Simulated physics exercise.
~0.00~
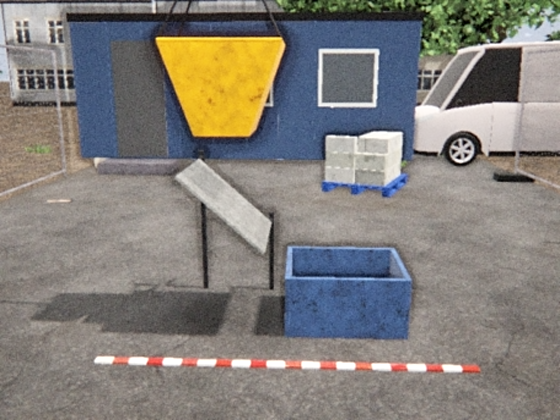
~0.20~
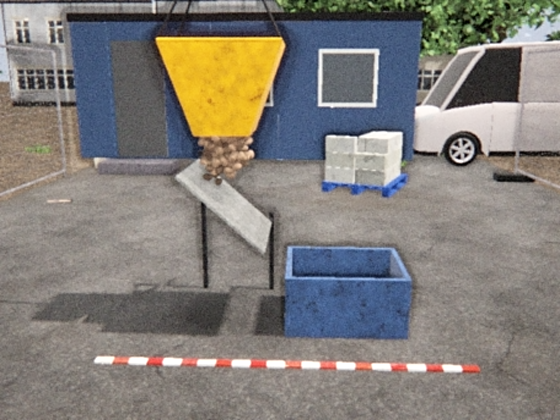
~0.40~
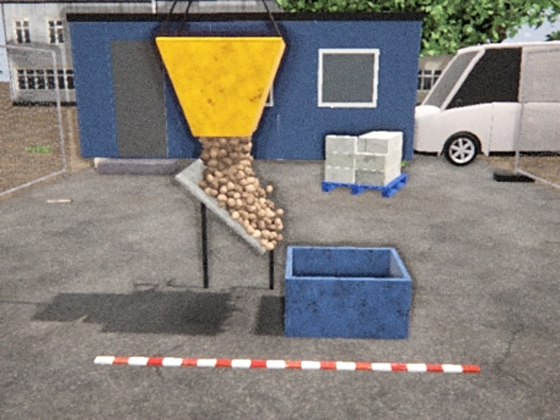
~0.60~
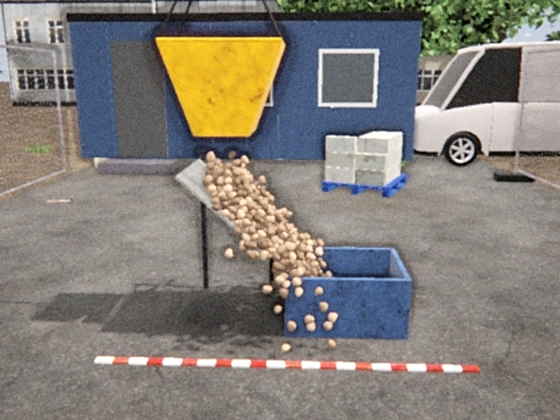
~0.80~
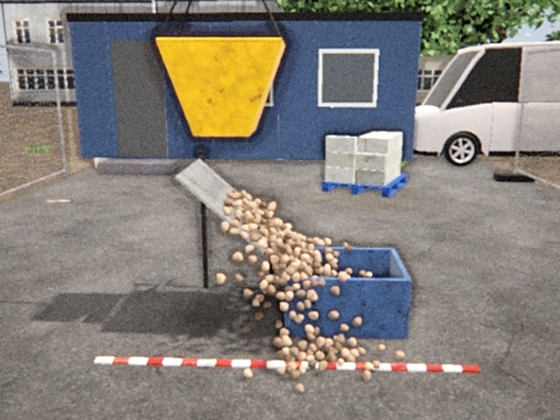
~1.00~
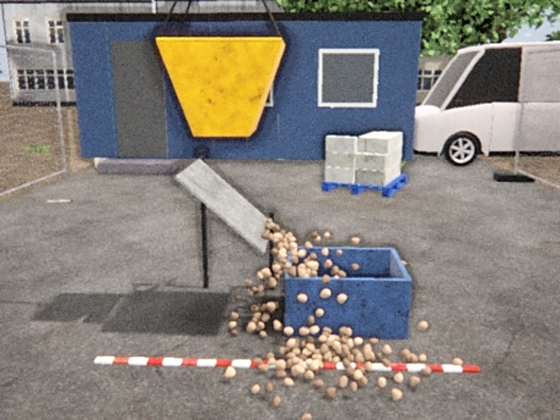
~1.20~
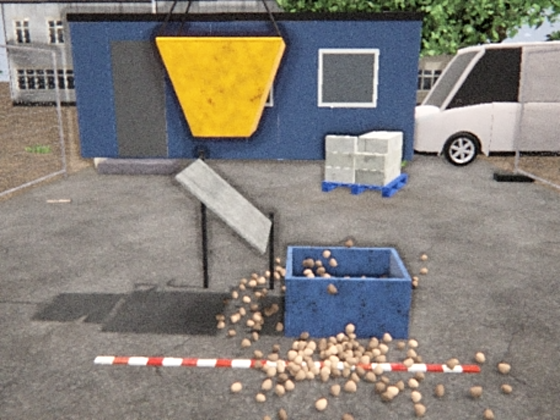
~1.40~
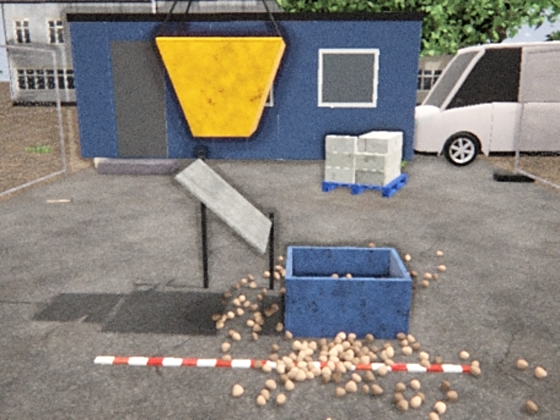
On a paved yard in front of a blue cabin, a yellow skip hangs above a sloping steel slide, with an open blue bin below and to the right. Round, brownish cobbles start dropping from the bottom of the skip onto the slide. They pour down the slope to the right and spill off its lower end, some into the bin and others around it. The skip stays still as the slide empties, while stray stones scatter across the red and white strip in front. At the end, cobbles lie on the ground left, right and in front of the bin, with others inside it.
